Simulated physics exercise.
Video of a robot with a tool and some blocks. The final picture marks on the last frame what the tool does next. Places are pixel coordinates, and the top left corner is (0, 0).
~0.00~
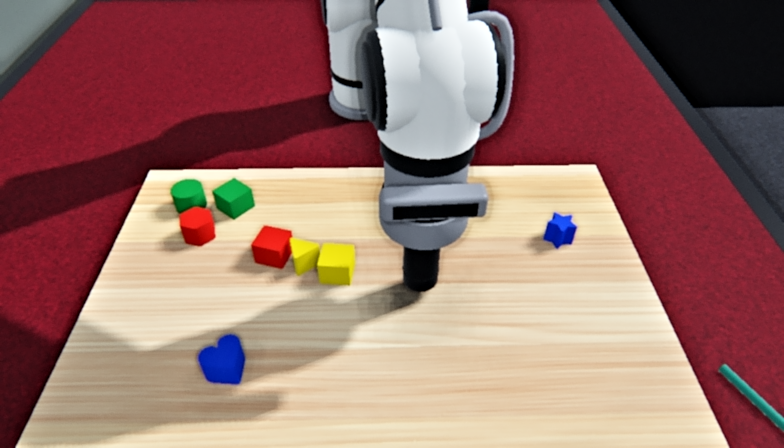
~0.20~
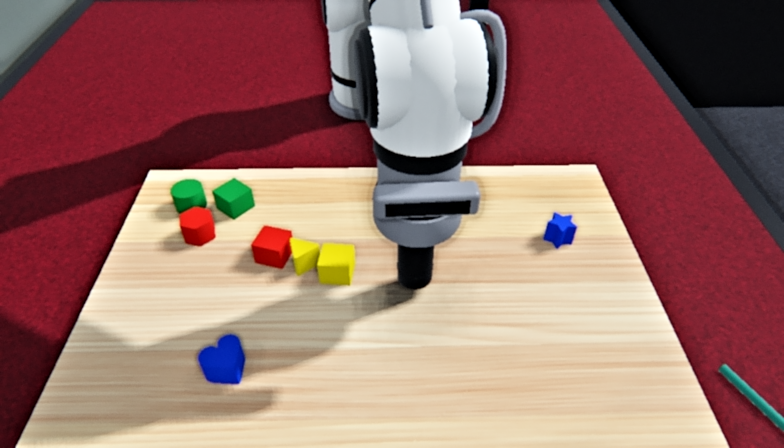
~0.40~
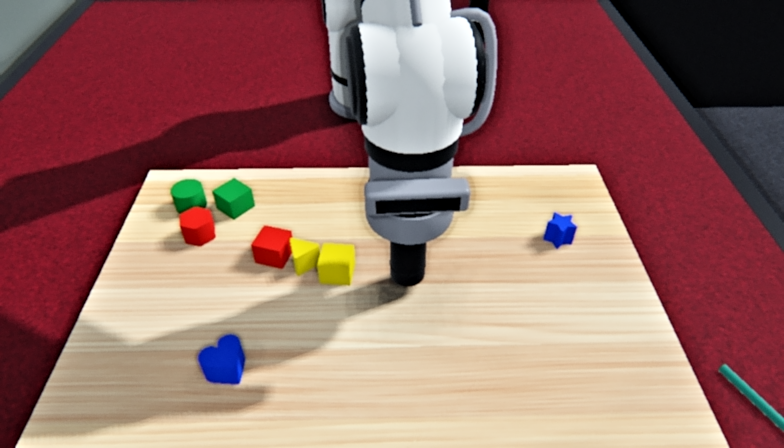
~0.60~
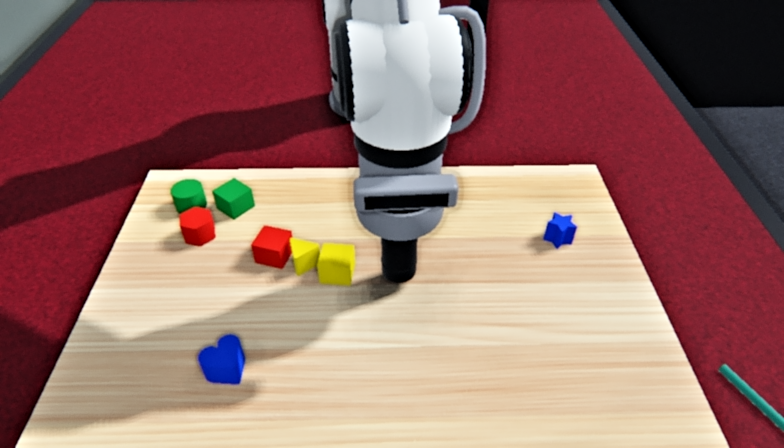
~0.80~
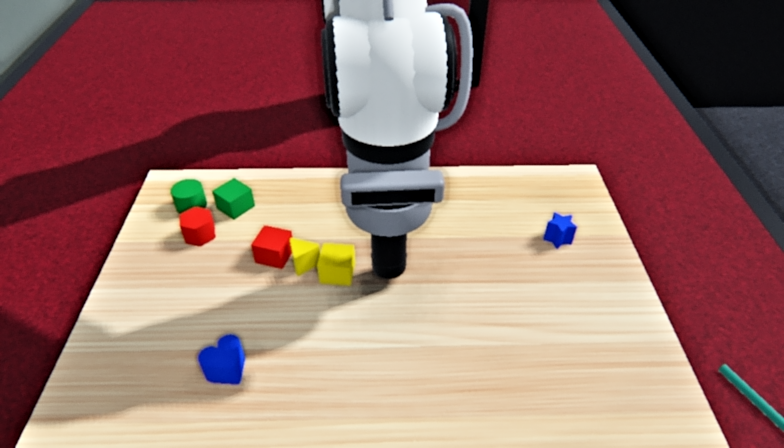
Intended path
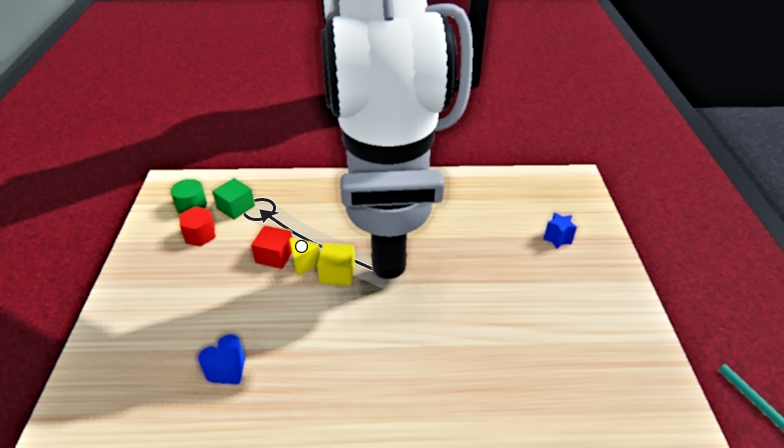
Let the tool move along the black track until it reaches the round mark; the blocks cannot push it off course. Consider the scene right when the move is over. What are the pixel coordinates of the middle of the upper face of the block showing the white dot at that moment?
At pixel (279, 252).
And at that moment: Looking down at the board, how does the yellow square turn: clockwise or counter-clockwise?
The answer is counter-clockwise.
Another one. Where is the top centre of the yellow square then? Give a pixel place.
For the centre of its top, I'd go with (314, 255).
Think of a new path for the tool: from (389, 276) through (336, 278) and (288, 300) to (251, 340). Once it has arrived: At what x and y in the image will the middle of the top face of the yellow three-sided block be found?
It comes to (284, 231).
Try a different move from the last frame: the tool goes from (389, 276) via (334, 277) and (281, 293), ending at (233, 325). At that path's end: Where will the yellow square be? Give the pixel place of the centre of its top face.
The yellow square ends near (284, 246).
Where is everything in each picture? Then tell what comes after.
The first frame shows tool's lower end at (420, 280); green cylinder at (186, 188); green square at (232, 189); red square at (271, 237); yellow three-sided block at (302, 246); yellow square at (336, 255).
The second frame shows tool at (415, 278); blocks still.
The third frame shows tool at (408, 275); blocks still.
The fourth frame shows tool at (399, 271); blocks still.
The fifth frame shows tool at (389, 267); green cylinder at (186, 188); green square at (232, 189); red square at (271, 237); yellow three-sided block at (302, 246); yellow square at (336, 255).
Drawn move, from (389, 276) by way of (316, 244) to (259, 209); the dot is on the yellow three-sided block.
On the path given first. One third of the way, tool at (338, 245); red square at (264, 236); yellow three-sided block at (279, 252), turned 50° clockwise; yellow square at (314, 255), turned 65° anticlockwise.
Two thirds of the way, tool at (293, 224); red square at (264, 236); yellow three-sided block at (279, 252), turned 50° clockwise; yellow square at (314, 255), turned 65° anticlockwise.
At the end, tool at (257, 201); green cylinder still; green square at (226, 188), turned 15° anticlockwise; red square at (264, 236); yellow three-sided block at (279, 252), turned 50° clockwise; yellow square at (314, 255), turned 65° anticlockwise.
